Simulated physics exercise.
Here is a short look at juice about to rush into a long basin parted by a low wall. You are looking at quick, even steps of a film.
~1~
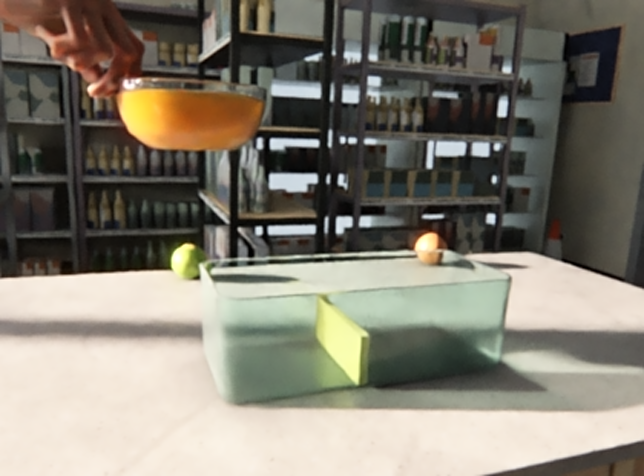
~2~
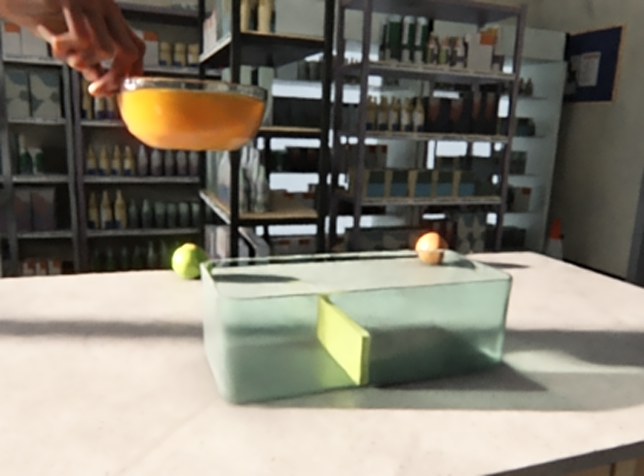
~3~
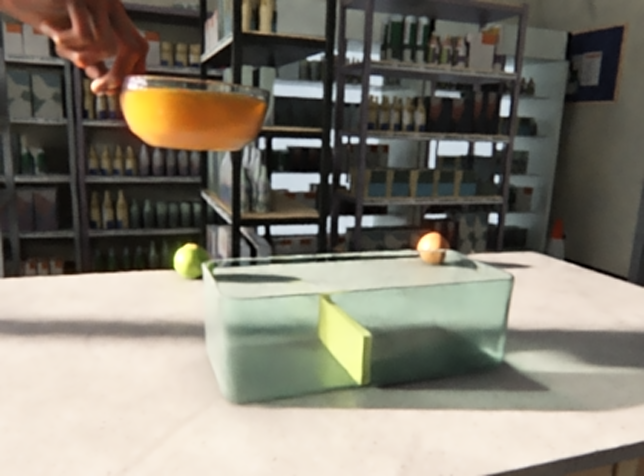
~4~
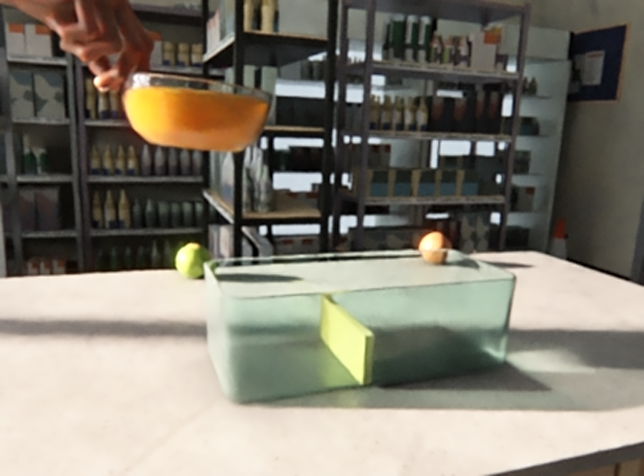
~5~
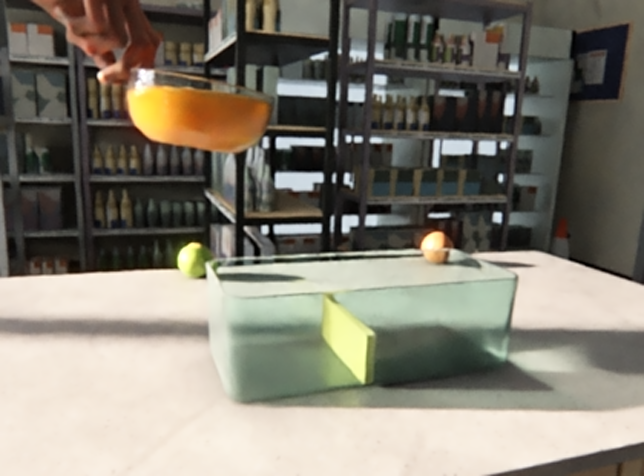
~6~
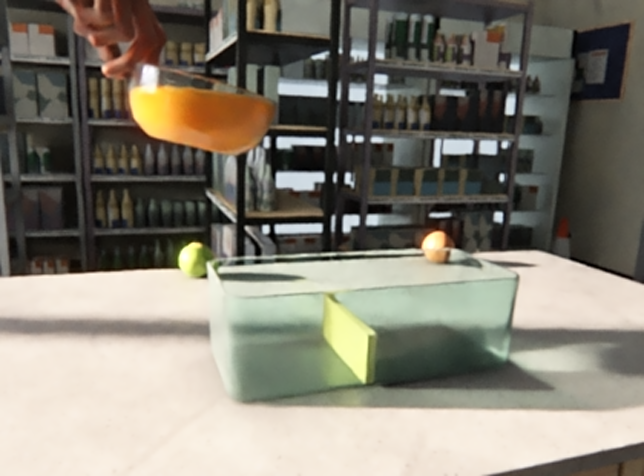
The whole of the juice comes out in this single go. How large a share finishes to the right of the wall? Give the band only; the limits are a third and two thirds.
Less than a third.
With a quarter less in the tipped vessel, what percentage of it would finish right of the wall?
I'd reckon close to 0 %.
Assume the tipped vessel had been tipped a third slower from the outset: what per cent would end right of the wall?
About 10 %.
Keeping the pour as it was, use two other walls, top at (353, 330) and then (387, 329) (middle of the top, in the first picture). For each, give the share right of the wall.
First try 5 per cent, second try 15 per cent.
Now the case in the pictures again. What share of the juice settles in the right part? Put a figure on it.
5 %.
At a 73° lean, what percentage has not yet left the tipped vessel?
Some 35 per cent has not yet come out.
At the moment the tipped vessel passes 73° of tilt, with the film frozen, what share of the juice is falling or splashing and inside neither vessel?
Somewhere around 50 per cent of it.
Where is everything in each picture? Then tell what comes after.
In the first frame, it leans 0°; its right rim is at (264, 93); the juice meets the walls at (119, 92) and (260, 100); the long basin's rim runs from (209, 280) to (479, 264); the wall's top is at (340, 315).
In the second frame, it leans 1°; its right rim is at (265, 93); the juice meets the walls at (121, 92) and (261, 101).
In the third frame, it leans 2°; its right rim is at (267, 95); the juice meets the walls at (123, 91) and (263, 102).
In the fourth frame, it leans 5°; its right rim is at (269, 98); the juice meets the walls at (126, 90) and (265, 102).
In the fifth frame, it leans 8°; its right rim is at (272, 102); the juice meets the walls at (130, 90) and (268, 103).
In the sixth frame, it leans 12°; its right rim is at (274, 107); the juice meets the walls at (133, 89) and (271, 104).
A moment on, the tilt is 73° and 33 per cent is still to pour, 17 is left of the wall and 0 right of it.
Next, the tilt is 105° and 1 per cent is still to pour, 85 is left of the wall and 6 right of it.
Then the tilt is 107° and 0 per cent is still to pour, 91 is left of the wall and 6 right of it.
Later the tilt is 107° and 0 per cent is still to pour, 92 is left of the wall and 6 right of it.
Finally, 92 per cent lies left of the wall, 6 right of it and 2 outside.
